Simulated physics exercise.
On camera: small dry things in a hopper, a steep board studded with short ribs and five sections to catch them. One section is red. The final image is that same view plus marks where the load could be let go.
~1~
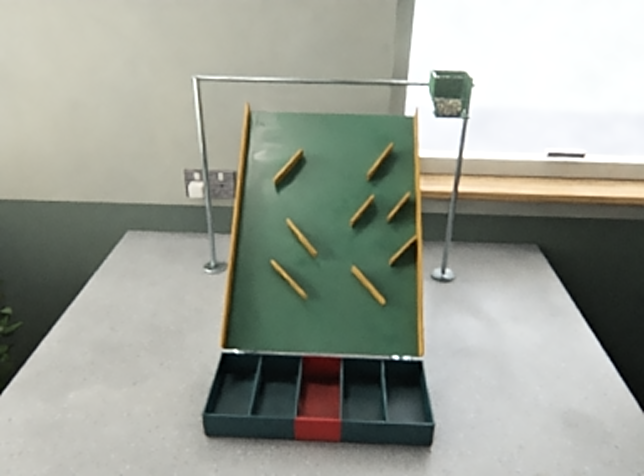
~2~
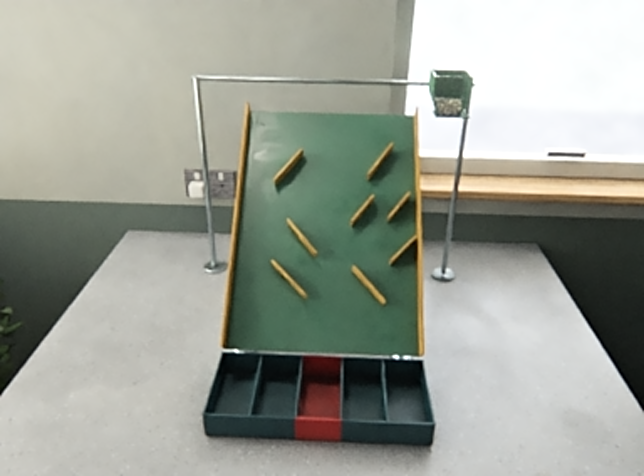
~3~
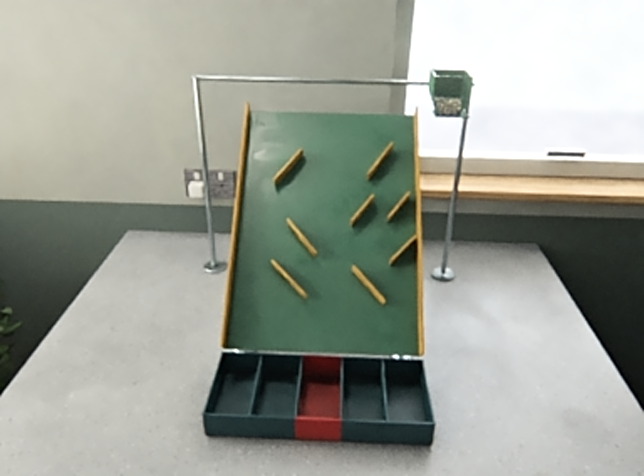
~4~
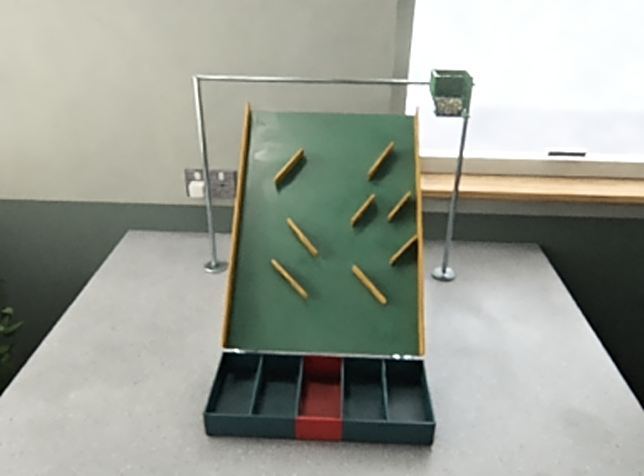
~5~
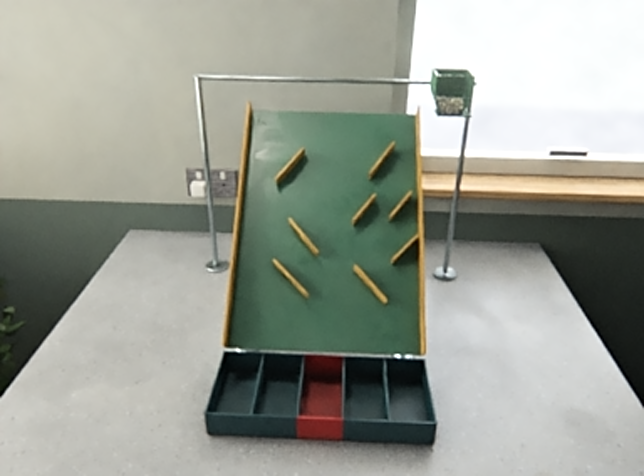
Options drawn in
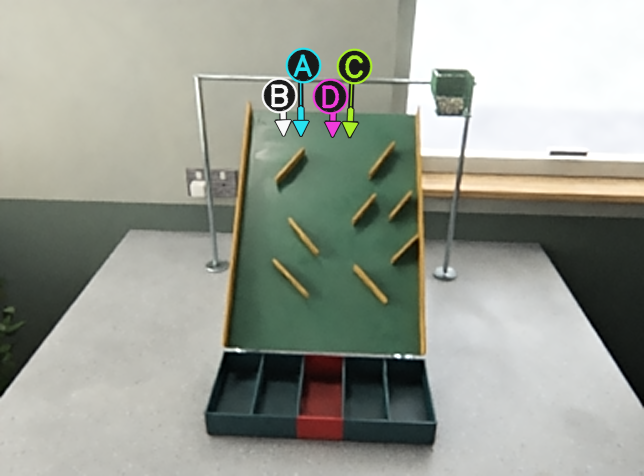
A steep green board with slanted wooden ribs stood on a grey table above a tray with a red middle section, while a small container sat at the upper right, and nothing noticeably moved.
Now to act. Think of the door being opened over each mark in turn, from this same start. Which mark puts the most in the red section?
C is best.
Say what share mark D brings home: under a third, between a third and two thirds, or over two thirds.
Between a third and two thirds.
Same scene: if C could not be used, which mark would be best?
That is mark D.
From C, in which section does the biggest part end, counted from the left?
The third.
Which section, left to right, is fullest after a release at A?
The first from the left.
On the marked copy, mark A meets the board at (301, 130); mark B meets the board at (283, 130); mark C meets the board at (349, 131); mark D meets the board at (332, 131).
With A, about a tenth in the red section, the larger part in other sections.
With B, not one piece in the red section, every piece in other sections.
With C, almost all in the red section, about a tenth in other sections.
With D, roughly half in the red section, roughly half in other sections.
